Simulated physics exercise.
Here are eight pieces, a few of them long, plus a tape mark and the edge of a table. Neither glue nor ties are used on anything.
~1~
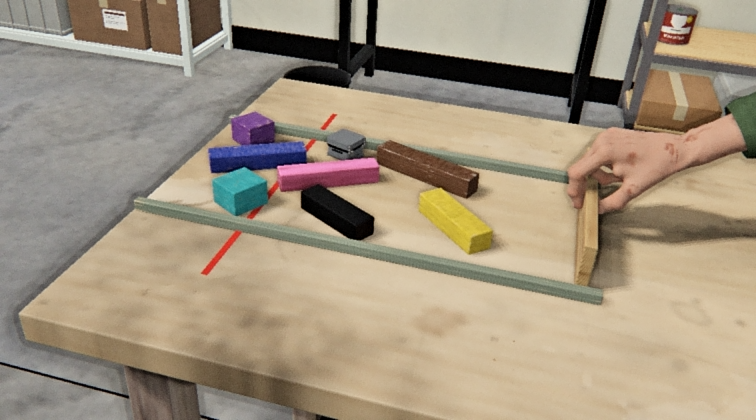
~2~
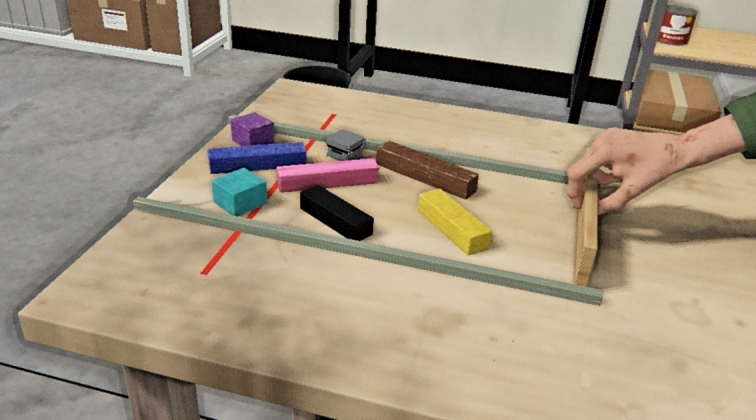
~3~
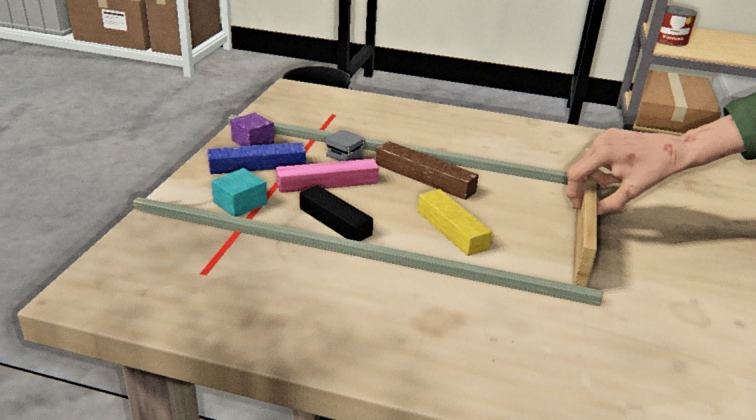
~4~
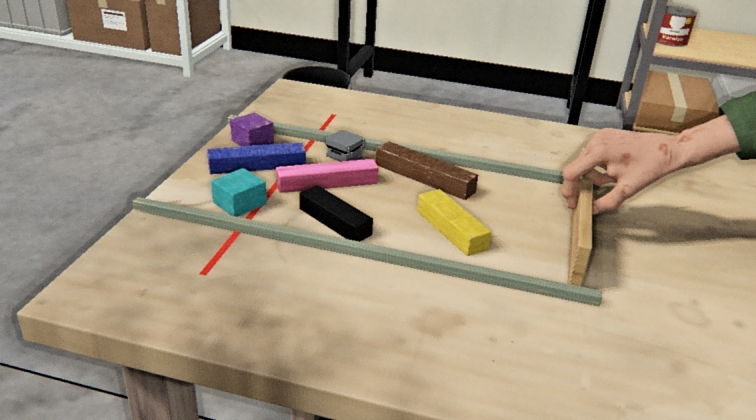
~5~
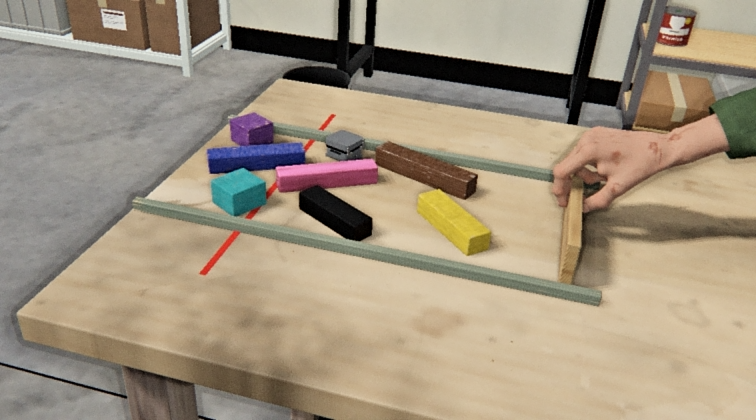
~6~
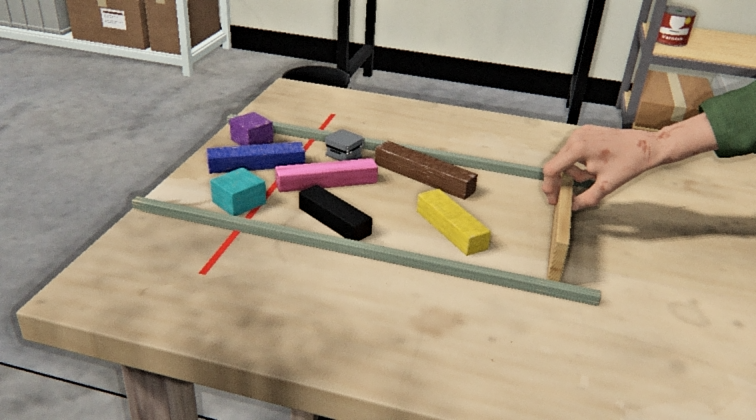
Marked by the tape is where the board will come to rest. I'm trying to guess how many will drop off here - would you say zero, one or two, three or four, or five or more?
I'd say one or two.
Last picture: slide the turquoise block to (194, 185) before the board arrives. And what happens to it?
In the end it hangs on.
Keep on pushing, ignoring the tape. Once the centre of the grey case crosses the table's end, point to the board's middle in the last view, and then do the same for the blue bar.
For the grey case, about (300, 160); for the blue bar, about (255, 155).
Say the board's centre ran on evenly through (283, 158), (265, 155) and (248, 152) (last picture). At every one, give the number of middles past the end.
Place by place, 2, 3 and 4.
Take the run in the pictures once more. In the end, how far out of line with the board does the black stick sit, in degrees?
Roughly 70°.
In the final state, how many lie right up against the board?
All in all, 3.
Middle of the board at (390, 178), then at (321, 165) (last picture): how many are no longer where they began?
Note: First position 5; second position 8.
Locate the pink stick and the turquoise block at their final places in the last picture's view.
First: About (225, 164); second: About (153, 185).
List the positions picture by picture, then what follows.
In the first frame, purple block (253, 131); blue bar (258, 157); turquoise block (240, 192); board (587, 213); tape (283, 178).
In the second frame, blue bar (258, 158); black stick (336, 213).
In the third frame, turquoise block (240, 192); pink stick (328, 175).
In the fourth frame, purple block (252, 132); board (582, 213).
In the fifth frame, blue bar (257, 158); yellow bar (452, 221).
In the sixth frame, purple block (252, 131); blue bar (256, 158); turquoise block (239, 192); board (562, 209); tape (281, 178).
Early on, none off yet; purple block at rest near (252, 131); blue bar at rest near (256, 158); turquoise block at rest near (239, 192).
A while later, none off yet; purple block travelled a little near (234, 129); blue bar at rest near (256, 158); turquoise block moving near (231, 193).
Finally, the number that fall off is one or two; lost, grey case and purple block.
